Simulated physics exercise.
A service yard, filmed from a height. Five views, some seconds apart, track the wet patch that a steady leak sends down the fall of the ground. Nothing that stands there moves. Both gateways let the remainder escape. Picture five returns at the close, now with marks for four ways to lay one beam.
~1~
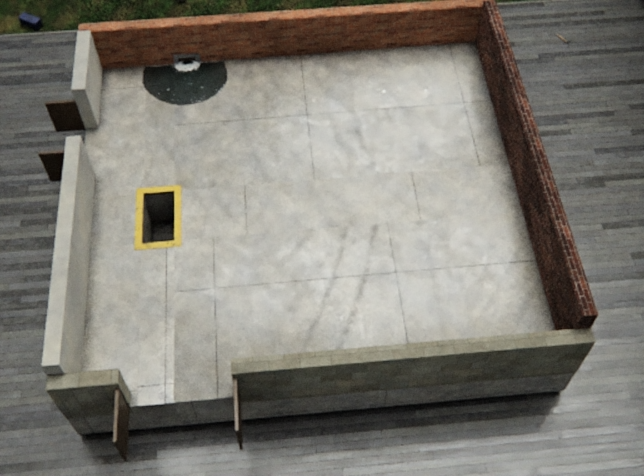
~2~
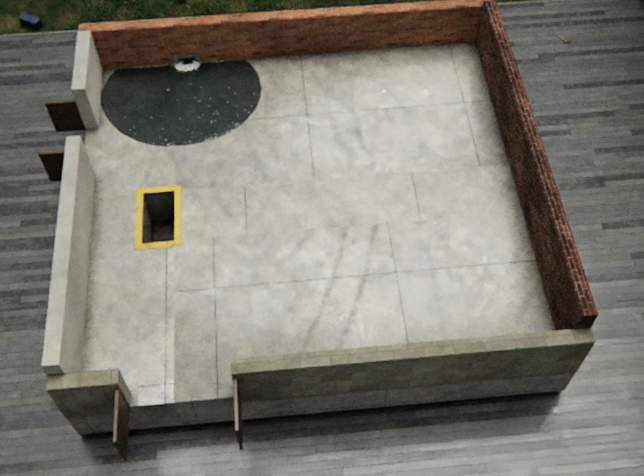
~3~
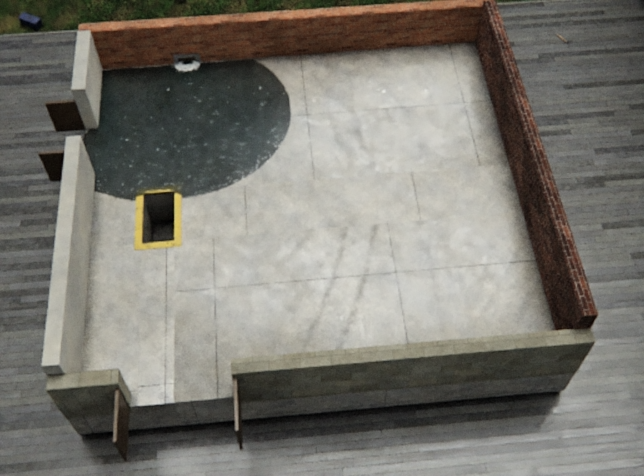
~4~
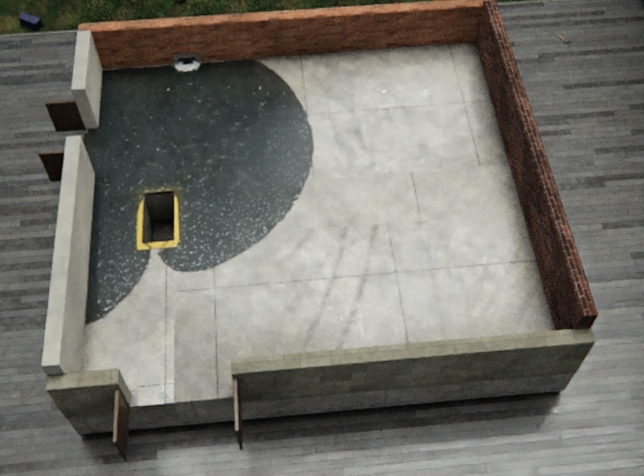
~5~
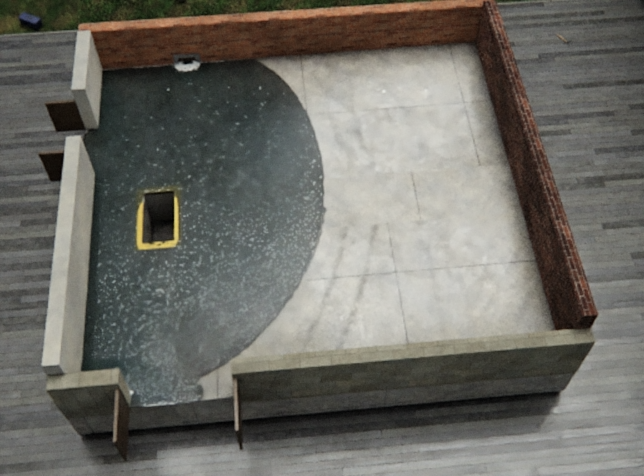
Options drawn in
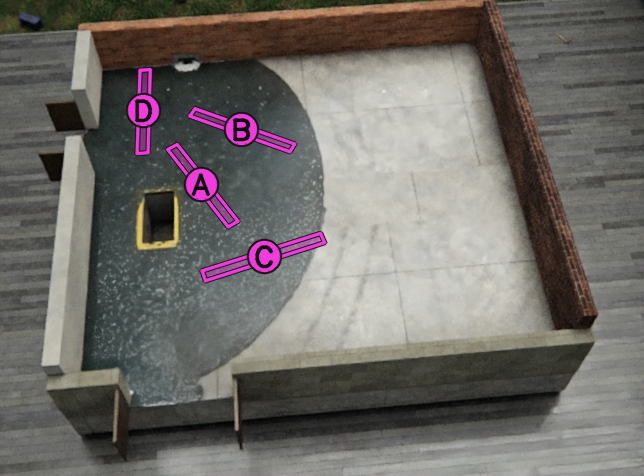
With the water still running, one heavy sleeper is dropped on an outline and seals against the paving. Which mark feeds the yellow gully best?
The answer is spot D.
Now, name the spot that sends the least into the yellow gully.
A.
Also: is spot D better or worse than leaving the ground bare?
It is better.
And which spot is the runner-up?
That would be C.
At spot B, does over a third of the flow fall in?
No.
On the marked copy, A from (172, 146) to (233, 224); B from (192, 112) to (292, 147); C from (203, 275) to (322, 237); D from (142, 153) to (145, 69).
If A is chosen, about 11 % of the stream runs into the yellow gully, about 89 % out by the gates.
If B is chosen, about 16 % of the stream runs into the yellow gully, about 83 % out by the gates.
If C is chosen, about 28 % of the stream runs into the yellow gully, about 72 % out by the gates.
If D is chosen, about 41 % of the stream runs into the yellow gully, about 59 % out by the gates.
